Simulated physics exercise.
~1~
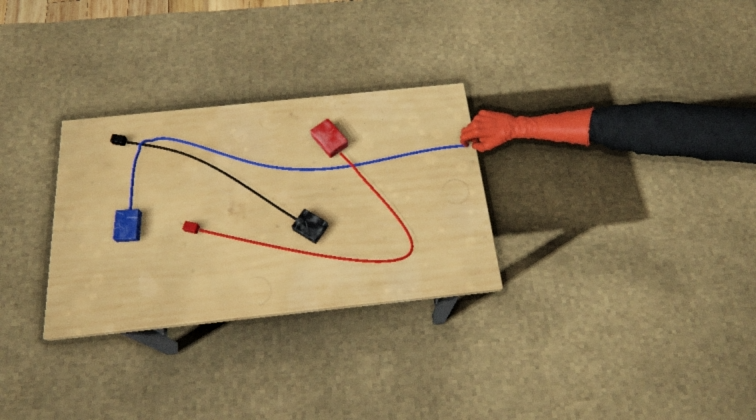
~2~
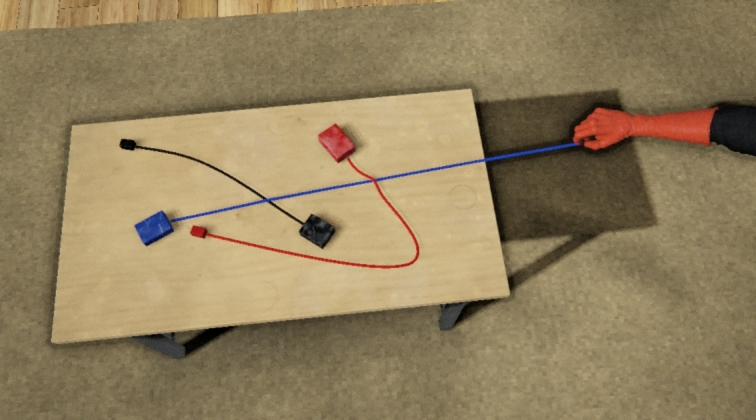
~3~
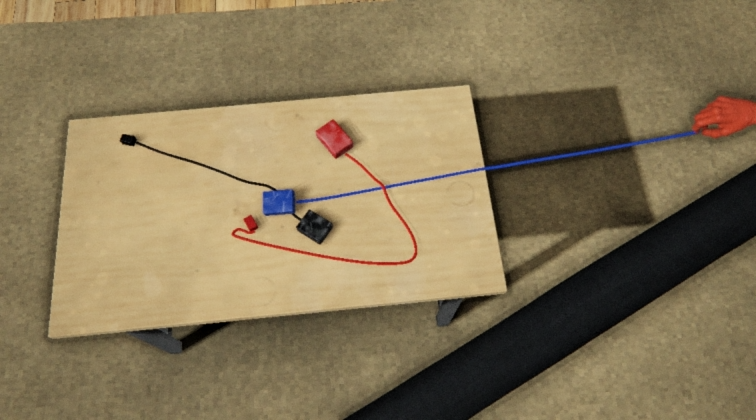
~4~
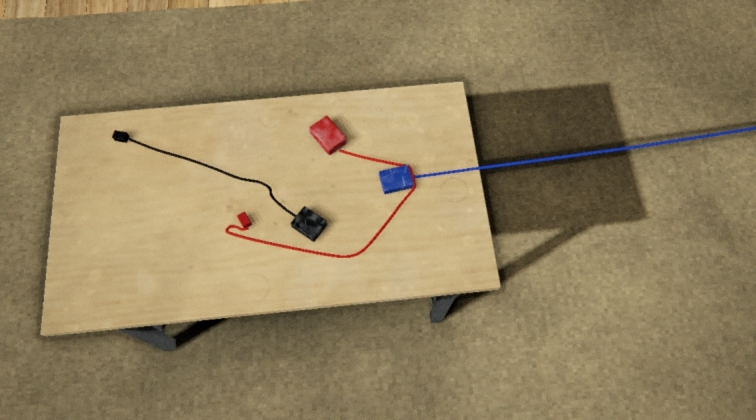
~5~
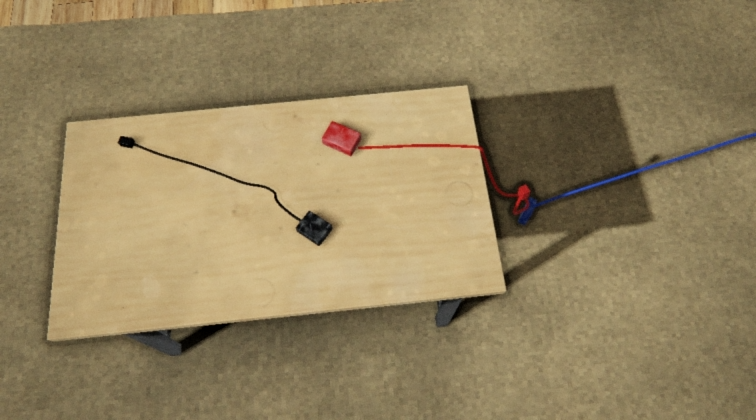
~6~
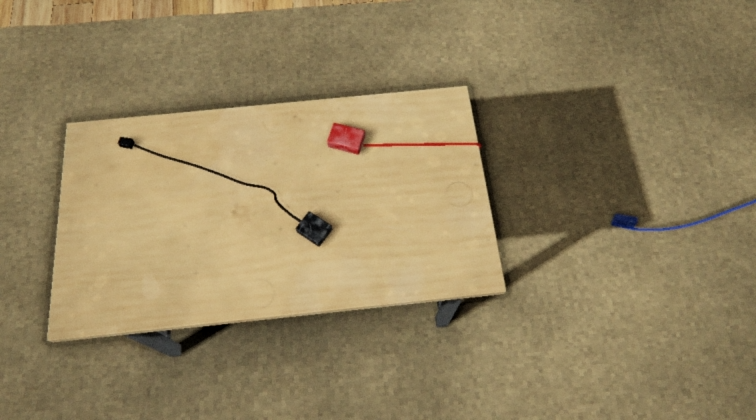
A red-gloved hand on a dark-sleeved arm grips a blue lead at the right of a pale wooden table, seen from above on brown carpet. The blue charger sits at the left, a red one near the upper right and a black one at lower centre, their cables crossing. The hand pulls the blue lead rightwards, and its charger slides across the black cable, nudging the red plug. It then catches the red cable and drags it off the right edge. Finally the blue charger hangs beyond the table, the red lead trails over the edge, and the red and black chargers remain on top.
